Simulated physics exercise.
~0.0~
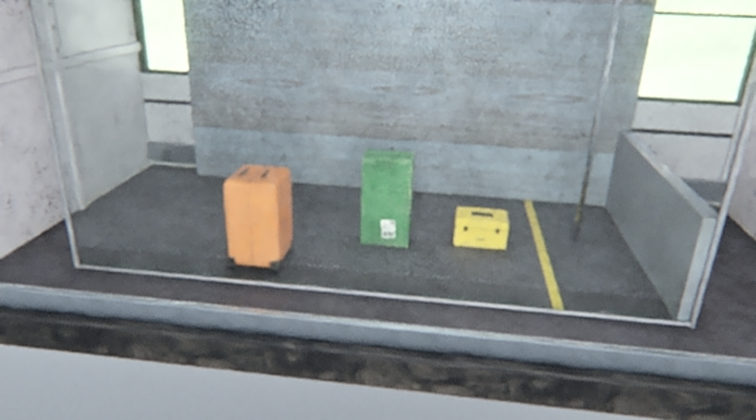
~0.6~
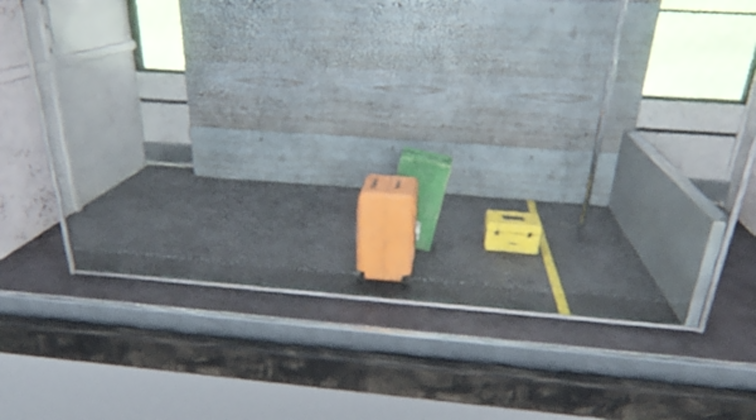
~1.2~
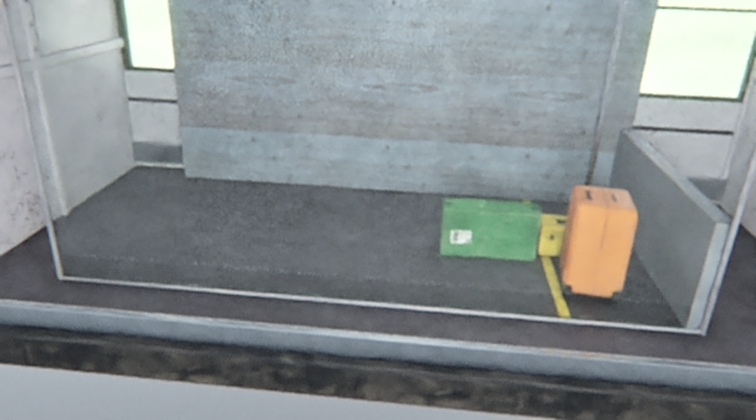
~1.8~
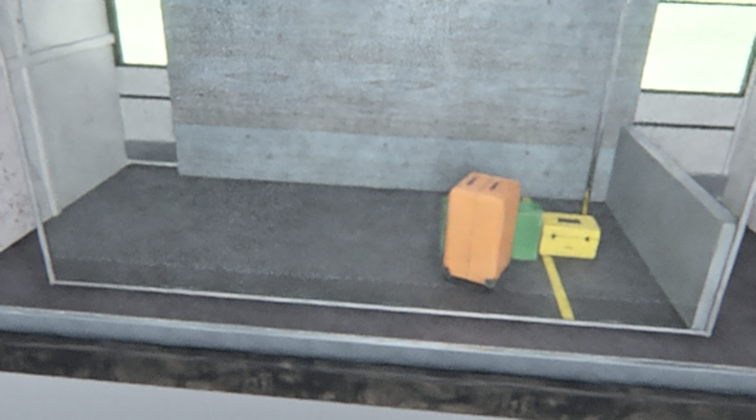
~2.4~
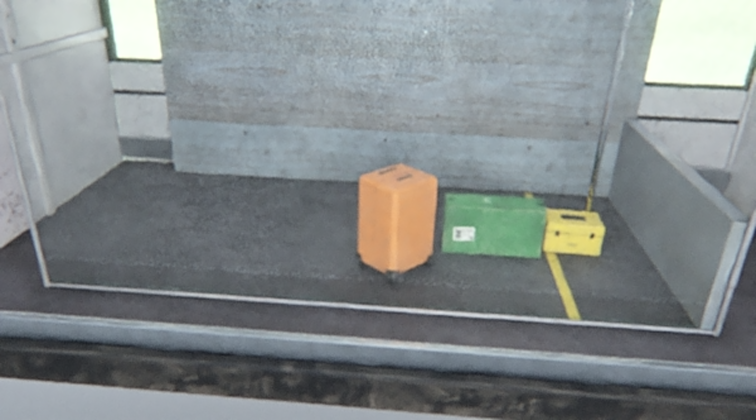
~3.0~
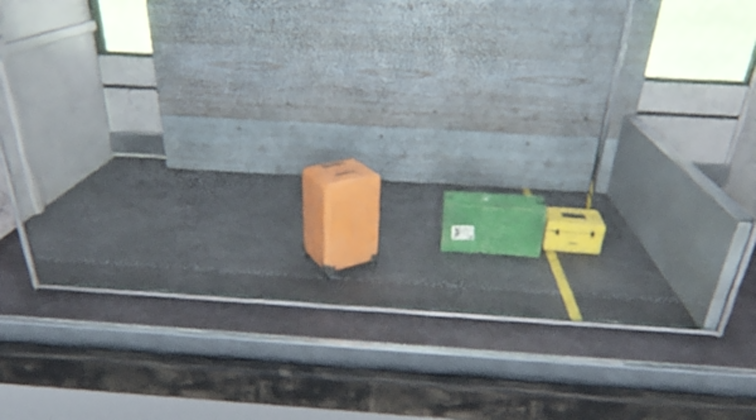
An orange wheeled case stands upright at the left of a grey, walled tram bay, seen from slightly above, with a tall green box near the middle and a yellow toolbox short of a yellow floor line at right. The case rolls right as the toolbox shifts the same way and the green box leans over. The green box ends up on its side, while the toolbox reaches the line and the case passes beyond it. The case then rolls back left, staying upright. Finally it stands left of the fallen green box, which lies short of the line, with the toolbox across it.
